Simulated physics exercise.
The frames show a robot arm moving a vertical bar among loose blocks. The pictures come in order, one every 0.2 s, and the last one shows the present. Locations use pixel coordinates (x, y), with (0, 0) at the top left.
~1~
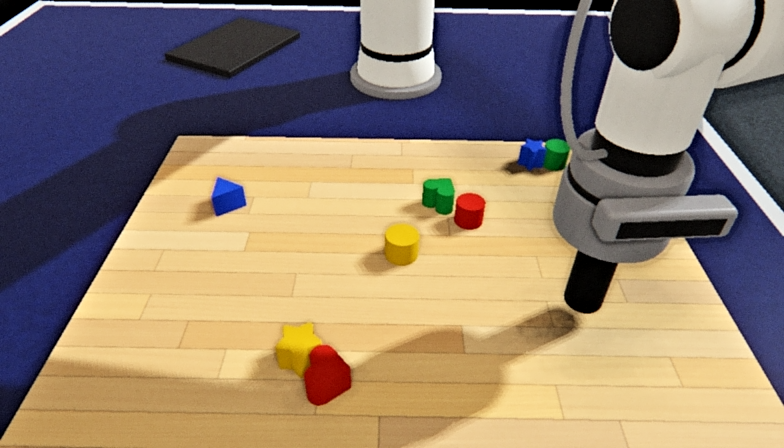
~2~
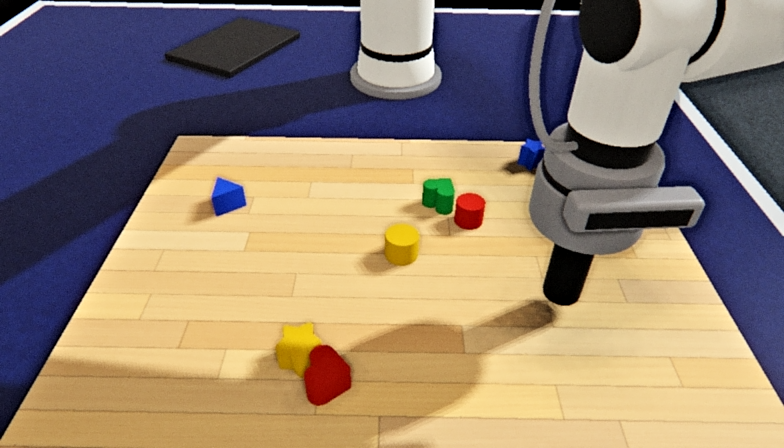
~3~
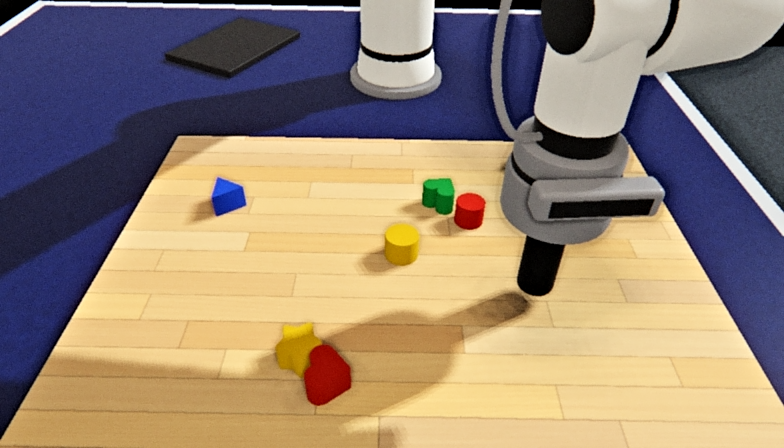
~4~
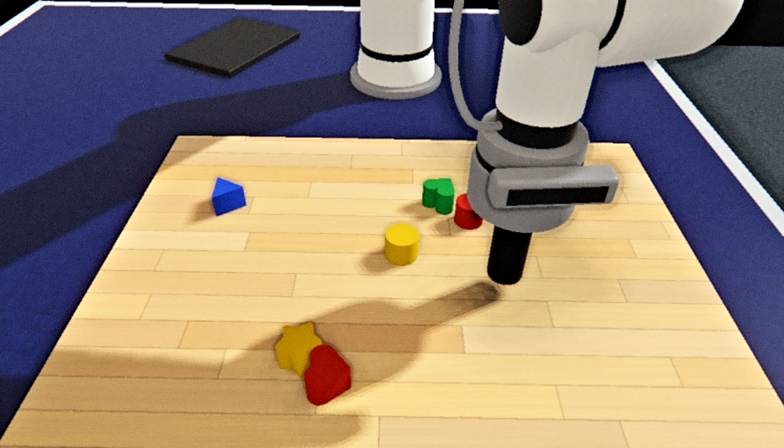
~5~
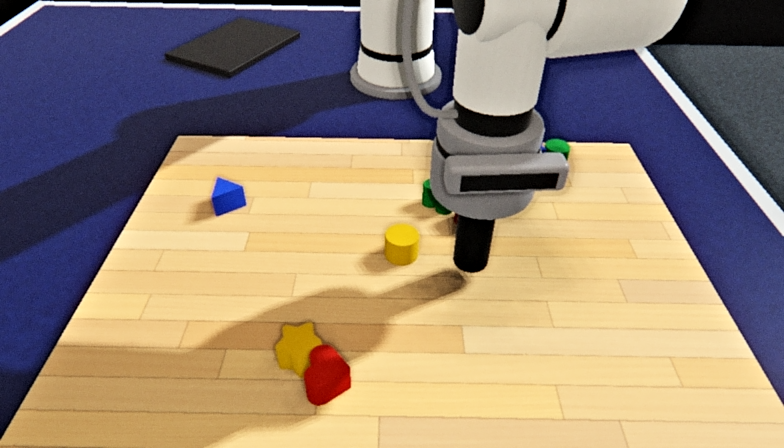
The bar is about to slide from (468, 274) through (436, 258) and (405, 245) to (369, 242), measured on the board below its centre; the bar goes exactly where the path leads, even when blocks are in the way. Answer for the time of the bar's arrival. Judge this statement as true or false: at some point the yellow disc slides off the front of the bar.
False.
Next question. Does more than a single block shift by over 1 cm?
The answer is no.
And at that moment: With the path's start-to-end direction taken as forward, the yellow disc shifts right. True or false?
That claim is false.
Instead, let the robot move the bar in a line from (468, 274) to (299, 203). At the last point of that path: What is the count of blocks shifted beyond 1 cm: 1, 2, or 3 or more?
Count: One.
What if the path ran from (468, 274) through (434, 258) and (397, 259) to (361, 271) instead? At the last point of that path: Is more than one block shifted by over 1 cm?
That would be a no.
What follows on the original path. One third of the way, bar (436, 247); nothing pushed yet.
Two thirds of the way, bar (404, 233); yellow disc (371, 229).
At the end, bar (369, 231); yellow disc (338, 232); red disc still.
